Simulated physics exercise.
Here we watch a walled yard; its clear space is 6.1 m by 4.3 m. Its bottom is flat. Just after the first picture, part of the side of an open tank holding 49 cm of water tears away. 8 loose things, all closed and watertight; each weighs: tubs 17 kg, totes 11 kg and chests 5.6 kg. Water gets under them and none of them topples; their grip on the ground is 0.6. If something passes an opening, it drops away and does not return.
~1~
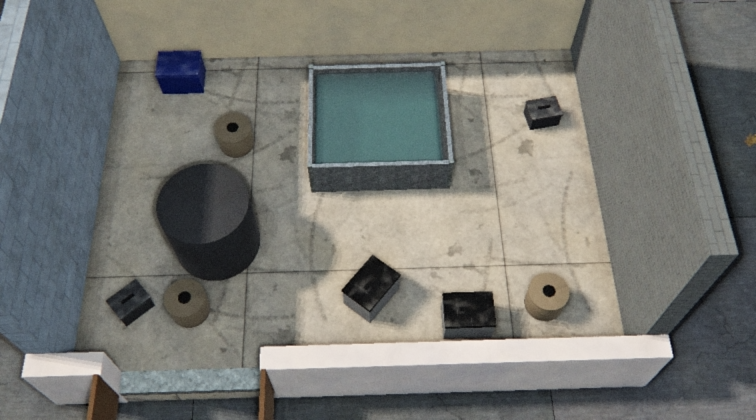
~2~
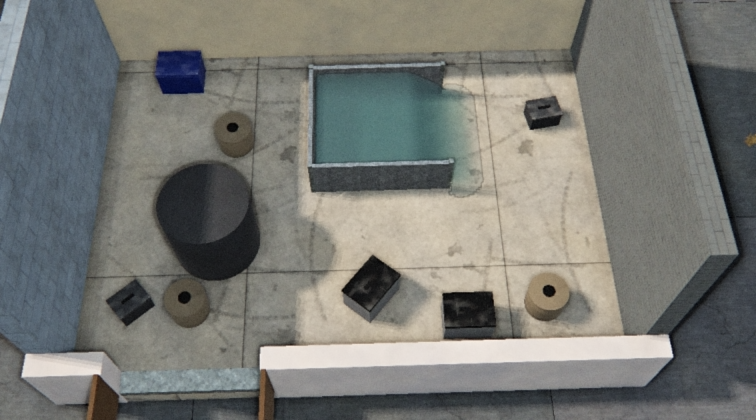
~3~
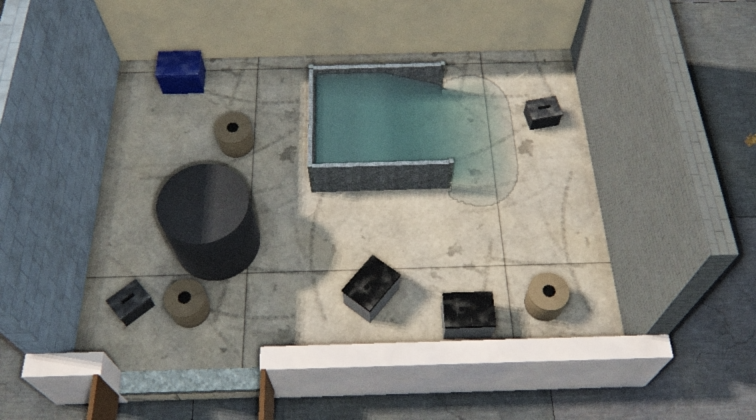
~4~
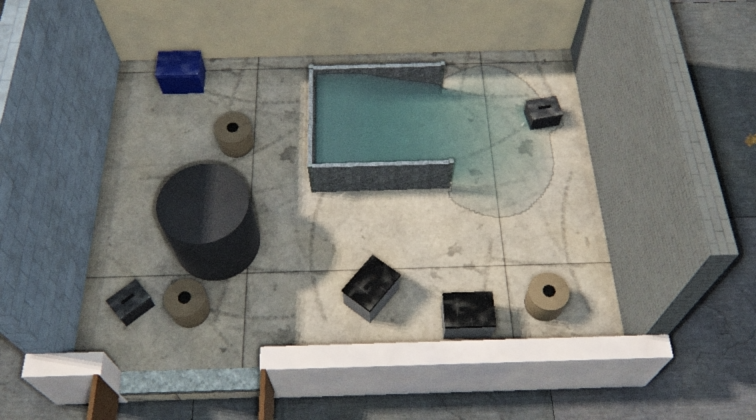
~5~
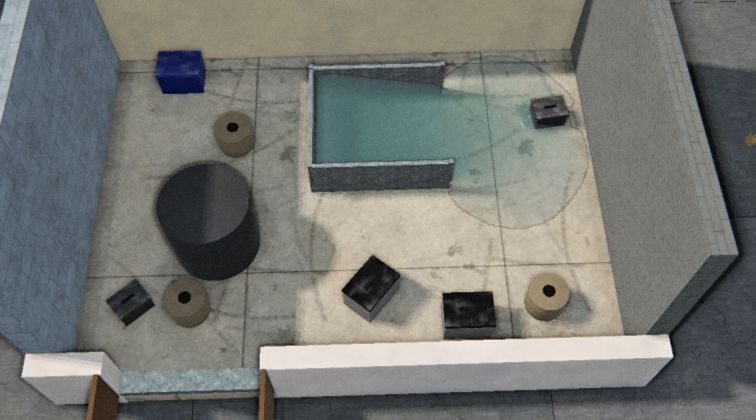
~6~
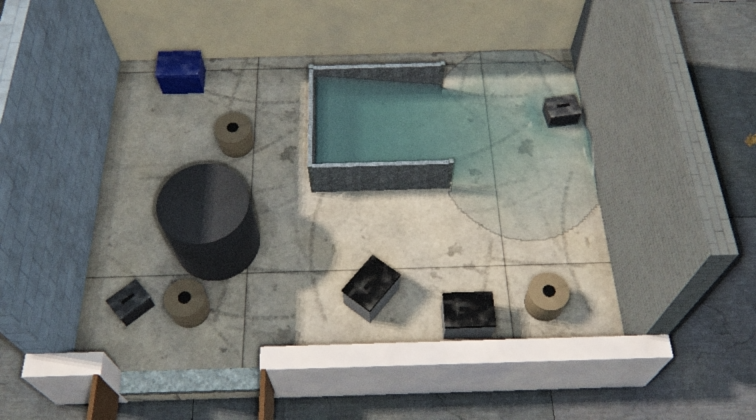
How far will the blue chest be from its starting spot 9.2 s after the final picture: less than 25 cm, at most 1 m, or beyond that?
It comes to rest far off.
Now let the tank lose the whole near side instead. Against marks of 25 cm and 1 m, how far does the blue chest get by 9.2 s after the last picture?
Outcome for the blue chest: It edges some way.
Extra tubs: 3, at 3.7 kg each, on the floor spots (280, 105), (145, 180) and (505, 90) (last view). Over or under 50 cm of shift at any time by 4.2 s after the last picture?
One by one: Below the mark, below the mark, beyond the mark.
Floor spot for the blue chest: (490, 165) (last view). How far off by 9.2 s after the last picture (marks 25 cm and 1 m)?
In the end it is hauled off.
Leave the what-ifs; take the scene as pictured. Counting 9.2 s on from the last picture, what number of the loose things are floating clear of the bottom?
At that time, 3.
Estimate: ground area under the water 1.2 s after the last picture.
Some 9.0 m2.
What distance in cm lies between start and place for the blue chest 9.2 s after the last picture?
250 cm.
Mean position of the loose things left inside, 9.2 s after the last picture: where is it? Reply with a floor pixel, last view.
About (254, 257).
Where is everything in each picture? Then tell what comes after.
The blue chest at (178, 63) rests on the ground; water covers 2.2 m2; 0 of 8 have shifted, in the first frame.
The blue chest at (178, 63) rests on the ground; 2.9 m2 under water; 0 of 8 have shifted, in the second frame.
The blue chest at (178, 63), on the bottom; water covers 3.8 m2; 0 of 8 have shifted, in the third frame.
The blue chest at (178, 63), on the bottom; water covers 4.8 m2; 0 of 8 have shifted, in the fourth frame.
The blue chest at (178, 63) rests on the ground; water covers 5.9 m2; 1 of 8 have shifted, in the fifth frame.
The blue chest at (178, 63) rests on the ground; water covers 6.8 m2; 1 of 8 have shifted, in the sixth frame.
Then, 1.2 s after the last picture the blue chest is near (178, 63), 0.0 m from its start, aground; 0 of 8 are out; 1 afloat.
Then, 3.8 s after the last picture the blue chest is near (154, 65), 0.3 m from its start, aground; 0 of 8 are out; 1 afloat.
Then, 6.2 s after the last picture the blue chest is near (135, 160), 1.5 m from its start, afloat; 0 of 8 are out; 3 afloat.
Then, 9.2 s after the last picture the blue chest is near (140, 242), 2.6 m from its start, afloat; 0 of 8 are out; 3 afloat.
